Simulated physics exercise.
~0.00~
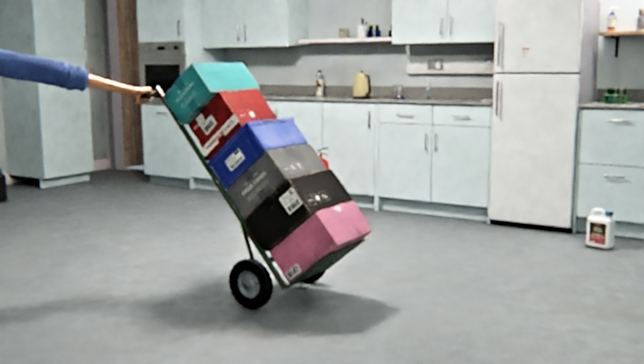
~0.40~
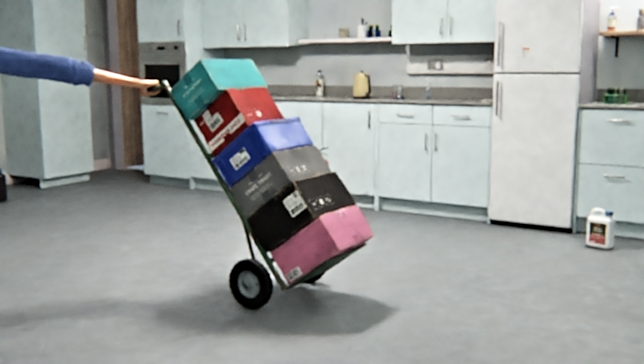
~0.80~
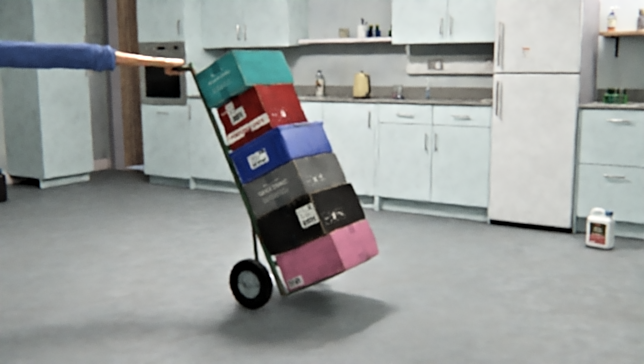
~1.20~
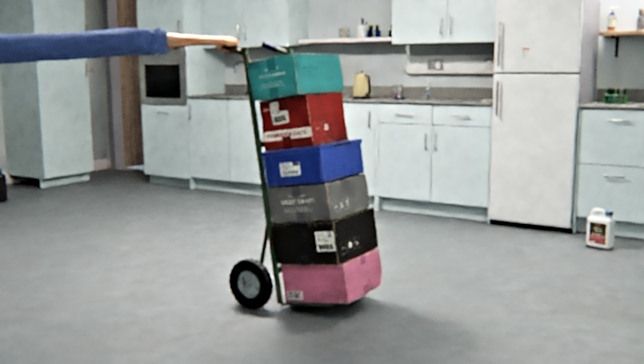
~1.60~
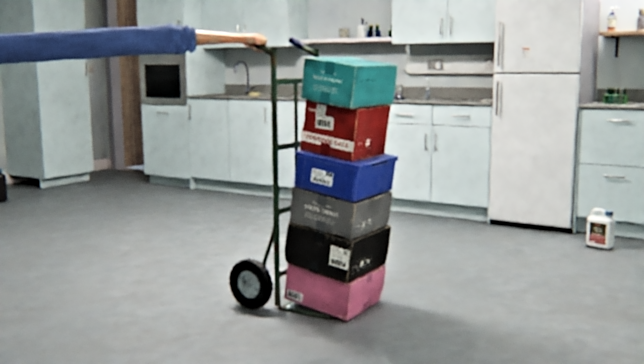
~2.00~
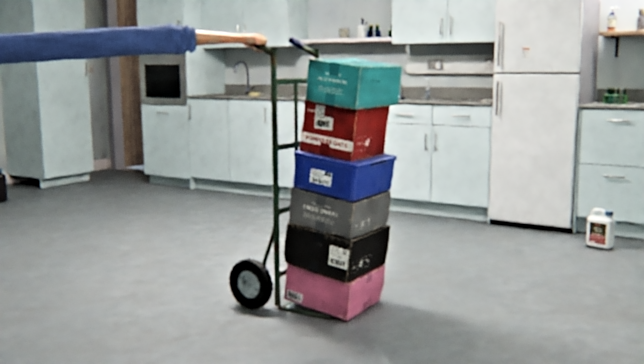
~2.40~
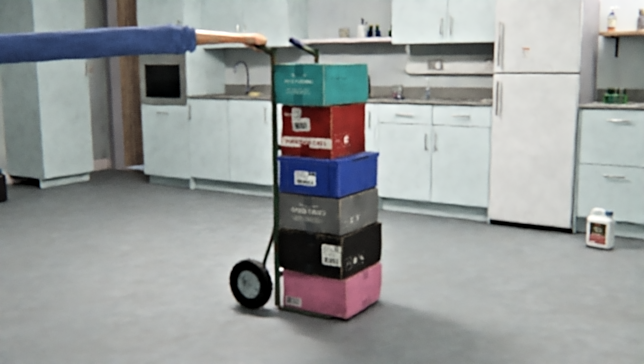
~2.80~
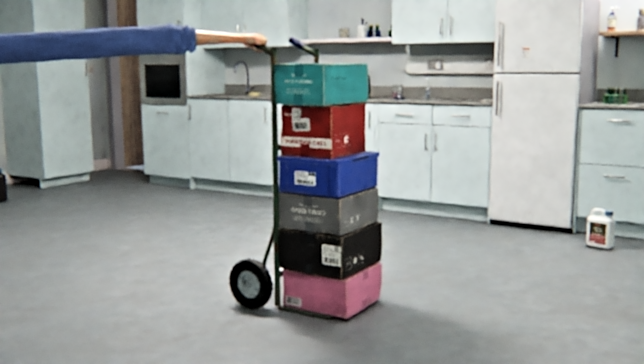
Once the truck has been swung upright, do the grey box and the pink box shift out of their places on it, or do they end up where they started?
They end up where they started on the truck. Both tip forward briefly with the rest of the stack, then rock back, with the pink box at the bottom and the grey box still in its place above the black one.
